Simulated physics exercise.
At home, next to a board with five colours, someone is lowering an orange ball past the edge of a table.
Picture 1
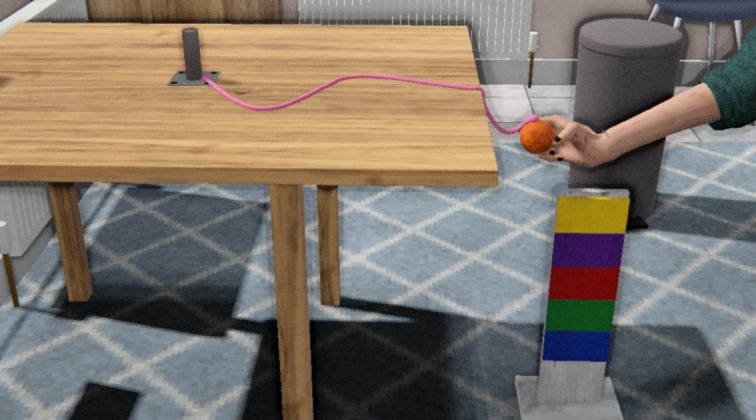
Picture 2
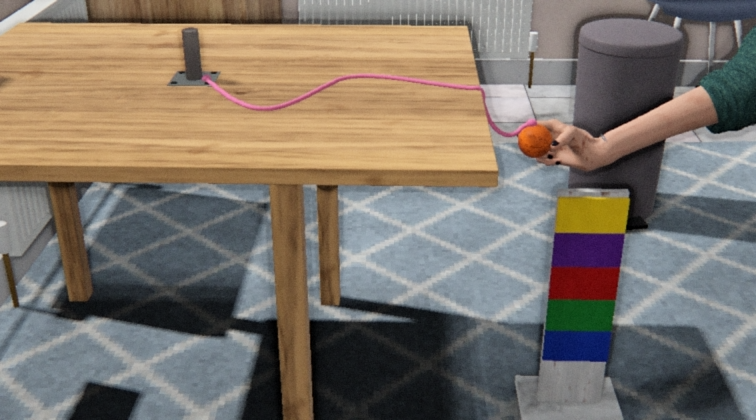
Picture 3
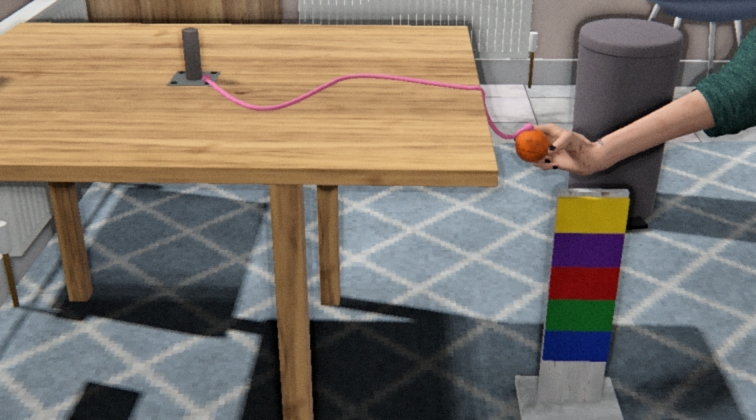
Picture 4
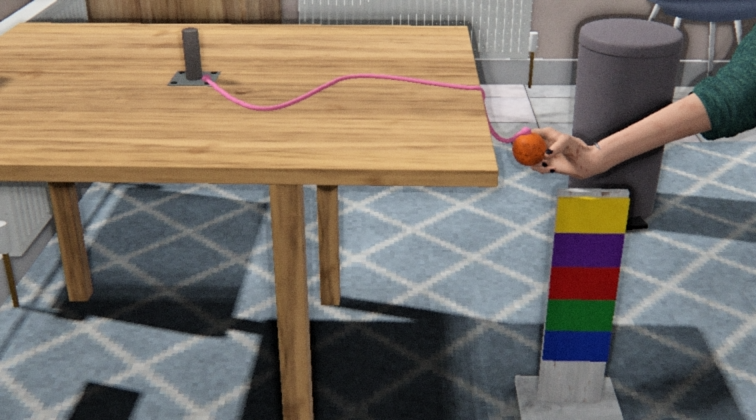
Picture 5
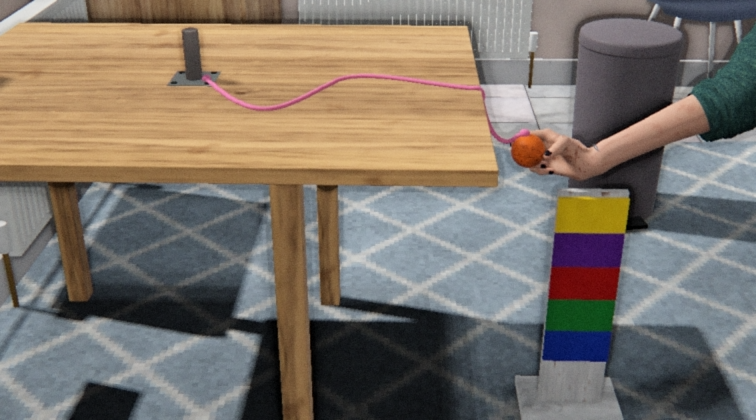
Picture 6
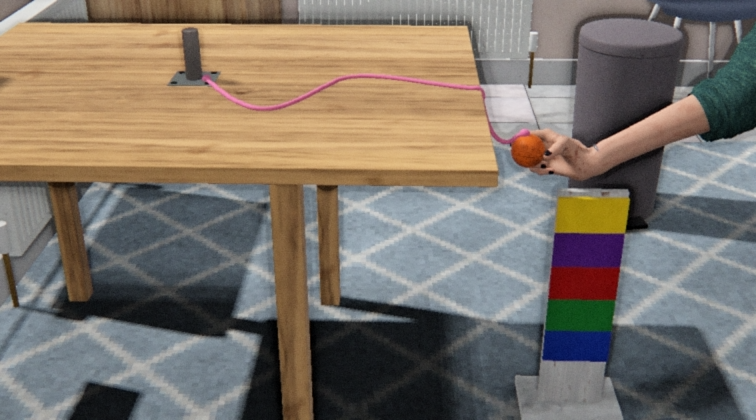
A hand holding an orange ball, tied to a pink cord running across a wooden table to a dark post, lowers it slightly beside the table's right edge, drifting a little left. The hand and ball then stay almost still above an upright board with coloured bands, while the cord barely changes.
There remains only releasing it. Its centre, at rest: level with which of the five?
Red.
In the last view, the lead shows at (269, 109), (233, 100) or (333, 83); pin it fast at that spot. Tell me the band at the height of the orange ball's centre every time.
Result per try, in sequence: Purple / purple / yellow.
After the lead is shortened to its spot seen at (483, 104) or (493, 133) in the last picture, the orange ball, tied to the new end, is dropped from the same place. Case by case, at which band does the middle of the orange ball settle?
First try: Yellow; second try: Purple.
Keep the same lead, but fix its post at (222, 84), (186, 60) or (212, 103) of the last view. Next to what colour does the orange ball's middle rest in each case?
The first case gives green, the second purple and the third green.
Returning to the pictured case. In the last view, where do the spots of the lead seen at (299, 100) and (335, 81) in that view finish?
(360, 85) for the first, (424, 89) for the second.
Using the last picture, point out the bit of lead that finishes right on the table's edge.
Go for the one at (387, 78).
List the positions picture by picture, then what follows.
The first picture shows orange ball (537, 137); yellow (592, 217); purple (588, 251); red (584, 285); green (580, 317); blue (577, 347).
The second picture shows orange ball (535, 141); lead through (220, 91) (274, 109) (328, 85) (399, 79) (477, 91).
The third picture shows orange ball (532, 146).
The fourth picture shows orange ball (529, 149); lead through (220, 91) (274, 109) (328, 85) (399, 79) (477, 91).
The fifth picture shows orange ball (528, 151).
The sixth picture shows orange ball (528, 151); lead through (220, 91) (274, 109) (328, 85) (399, 79) (477, 91).
Early on, ball near (469, 260); level with purple.
Midway, ball near (477, 274); level with red.
Finally, ball near (476, 275); level with red. The lead holds its middle at red.
